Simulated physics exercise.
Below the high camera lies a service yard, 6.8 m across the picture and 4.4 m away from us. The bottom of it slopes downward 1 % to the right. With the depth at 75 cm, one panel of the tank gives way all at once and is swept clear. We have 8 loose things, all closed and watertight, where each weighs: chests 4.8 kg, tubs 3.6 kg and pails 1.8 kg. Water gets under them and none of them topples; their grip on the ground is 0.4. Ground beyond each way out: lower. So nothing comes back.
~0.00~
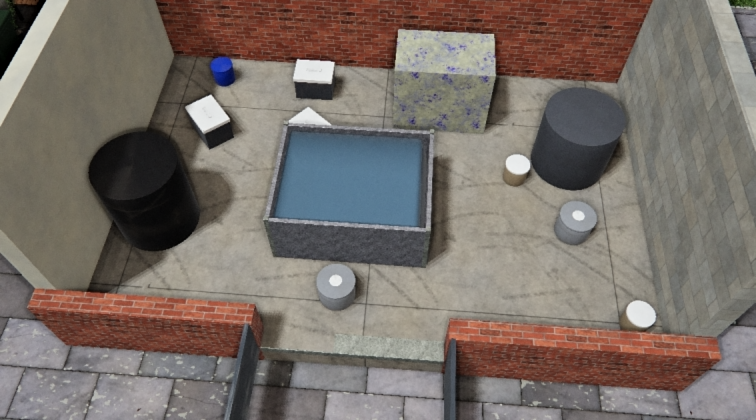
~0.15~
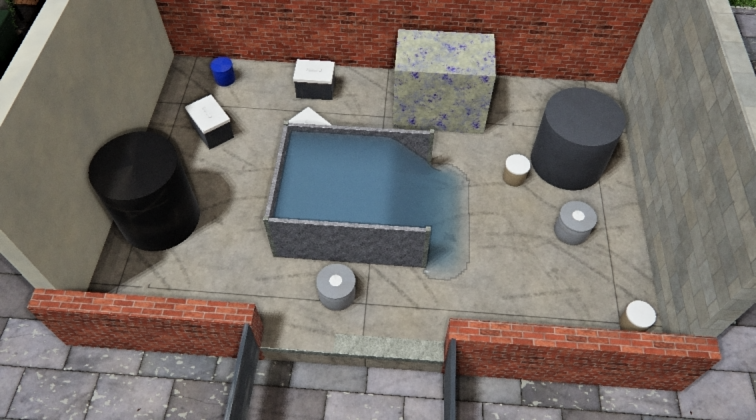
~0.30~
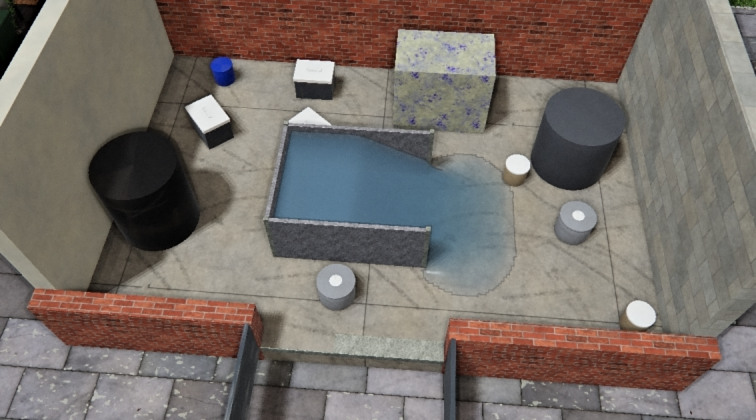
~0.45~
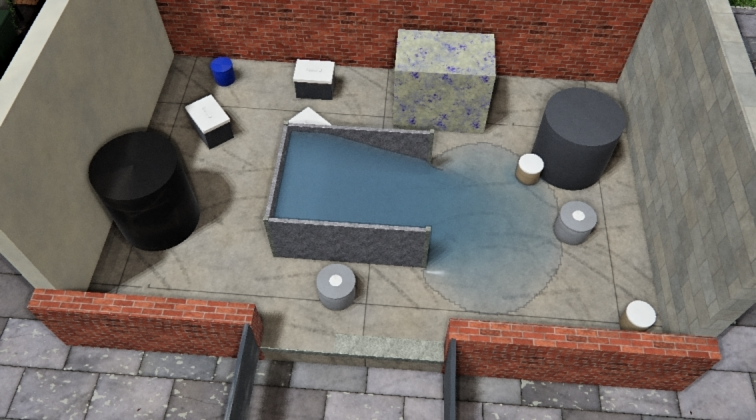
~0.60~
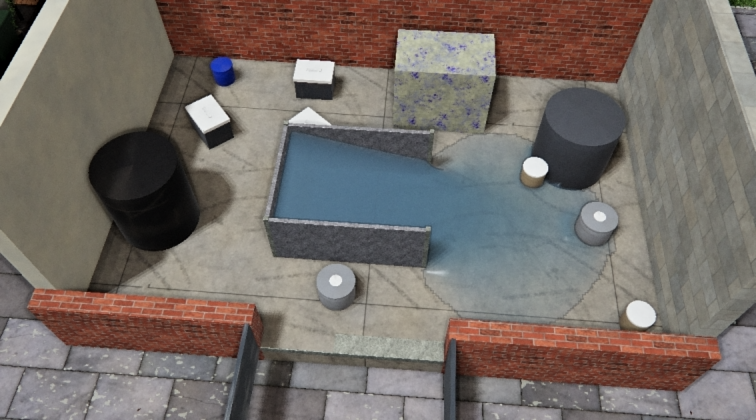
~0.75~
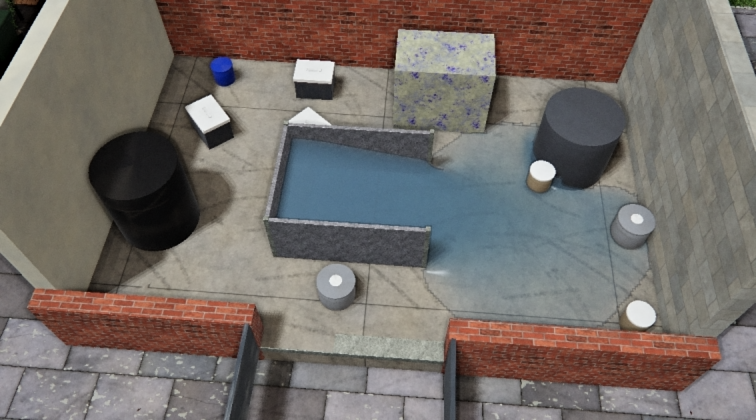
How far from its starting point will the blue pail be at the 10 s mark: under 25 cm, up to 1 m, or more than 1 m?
It will be up to 1 m from its start.
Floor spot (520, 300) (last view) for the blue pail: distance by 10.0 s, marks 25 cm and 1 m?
I'd say it lands far off.
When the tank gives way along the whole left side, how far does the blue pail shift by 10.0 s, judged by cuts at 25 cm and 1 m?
My answer is that the blue pail is flushed far out.
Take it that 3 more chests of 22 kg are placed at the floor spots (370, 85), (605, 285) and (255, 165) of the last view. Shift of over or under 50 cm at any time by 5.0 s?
First inside the limit, then outside the limit, then inside the limit.
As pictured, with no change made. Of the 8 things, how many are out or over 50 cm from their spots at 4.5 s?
I make it 4 by then.
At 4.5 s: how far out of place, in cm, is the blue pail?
About 0 cm out of place.
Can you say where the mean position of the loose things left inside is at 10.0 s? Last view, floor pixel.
Mean position approx. (284, 187).
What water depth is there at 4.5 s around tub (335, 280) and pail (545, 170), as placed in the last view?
Depth approx. 3 cm / 14 cm.
After 2.0 s the blue pail is near (221, 65), 0.0 m from its start, aground; 0 of 8 are out; 3 afloat.
After 4.5 s the blue pail is near (221, 65), 0.0 m from its start, aground; 0 of 8 are out; 3 afloat.
After 7.0 s the blue pail is near (164, 79), 0.8 m from its start, afloat; 1 of 8 are out; 7 afloat.
After 10.0 s the blue pail is near (196, 89), 0.6 m from its start, afloat; 1 of 8 are out; 7 afloat.
